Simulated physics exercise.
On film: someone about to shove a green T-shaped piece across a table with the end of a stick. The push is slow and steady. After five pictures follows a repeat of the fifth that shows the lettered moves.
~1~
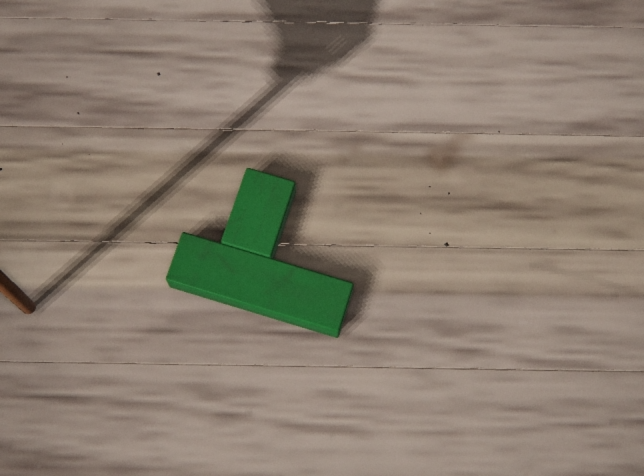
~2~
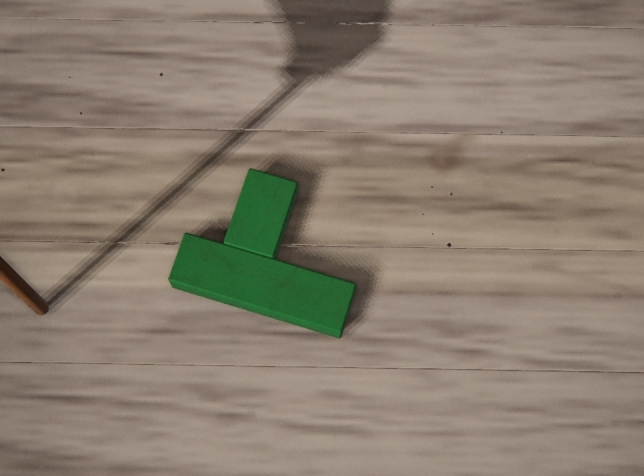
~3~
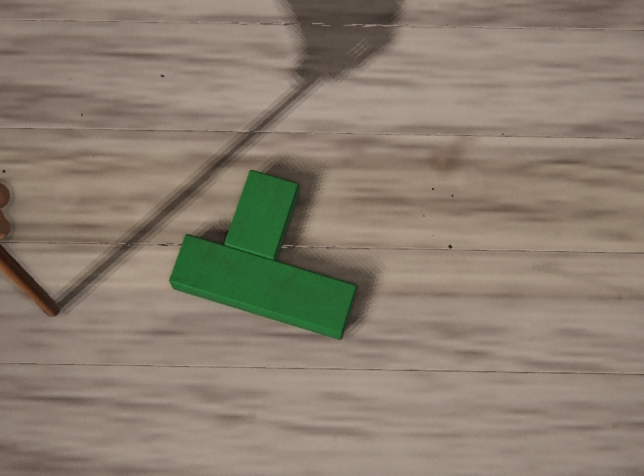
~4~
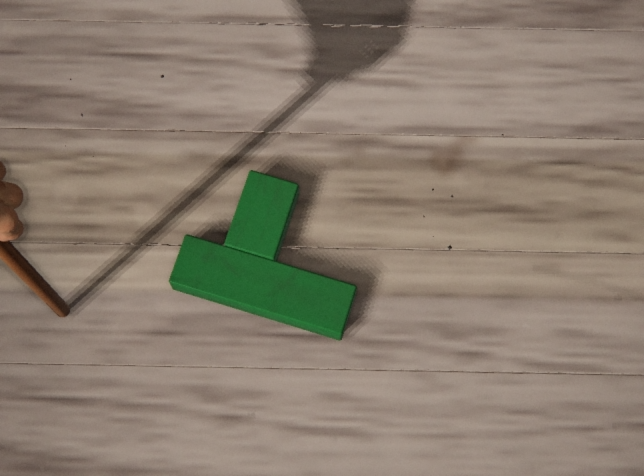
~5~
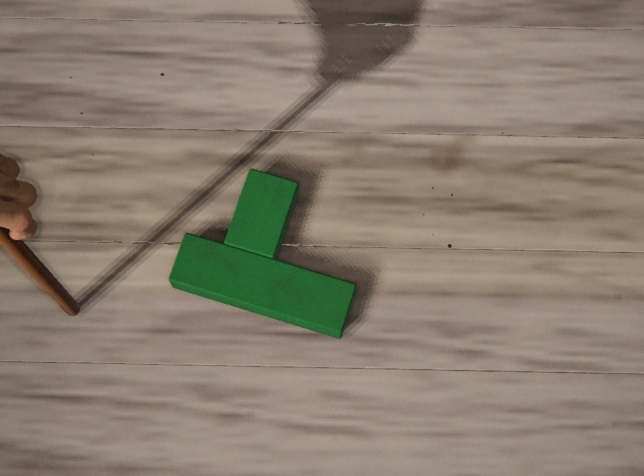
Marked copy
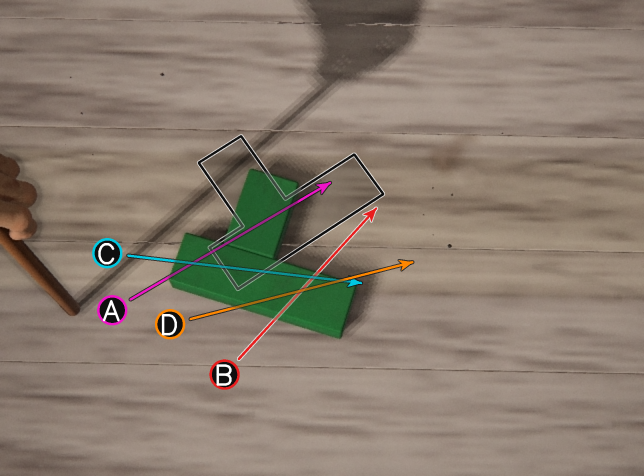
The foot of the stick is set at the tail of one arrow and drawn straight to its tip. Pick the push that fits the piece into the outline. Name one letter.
Stroke B.
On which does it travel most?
That is C.
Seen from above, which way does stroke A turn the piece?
It turns clockwise.
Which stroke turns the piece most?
B.
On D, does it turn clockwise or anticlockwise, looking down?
It turns anticlockwise.
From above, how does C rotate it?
Anticlockwise.
On the copy, A from (130, 300) to (330, 183); B from (239, 359) to (376, 209); C from (128, 256) to (361, 283); D from (190, 319) to (413, 262).
On B. First, foot of the stick (290, 304), piece (275, 263).
Then, foot of the stick (338, 250), piece (296, 225).
Finally, foot of the stick (376, 209), piece (298, 213); it fills the outline.
By contrast, A leaves the piece out of the outline, at (342, 280); C leaves the piece out of the outline, at (460, 282); D leaves the piece out of the outline, at (303, 237).
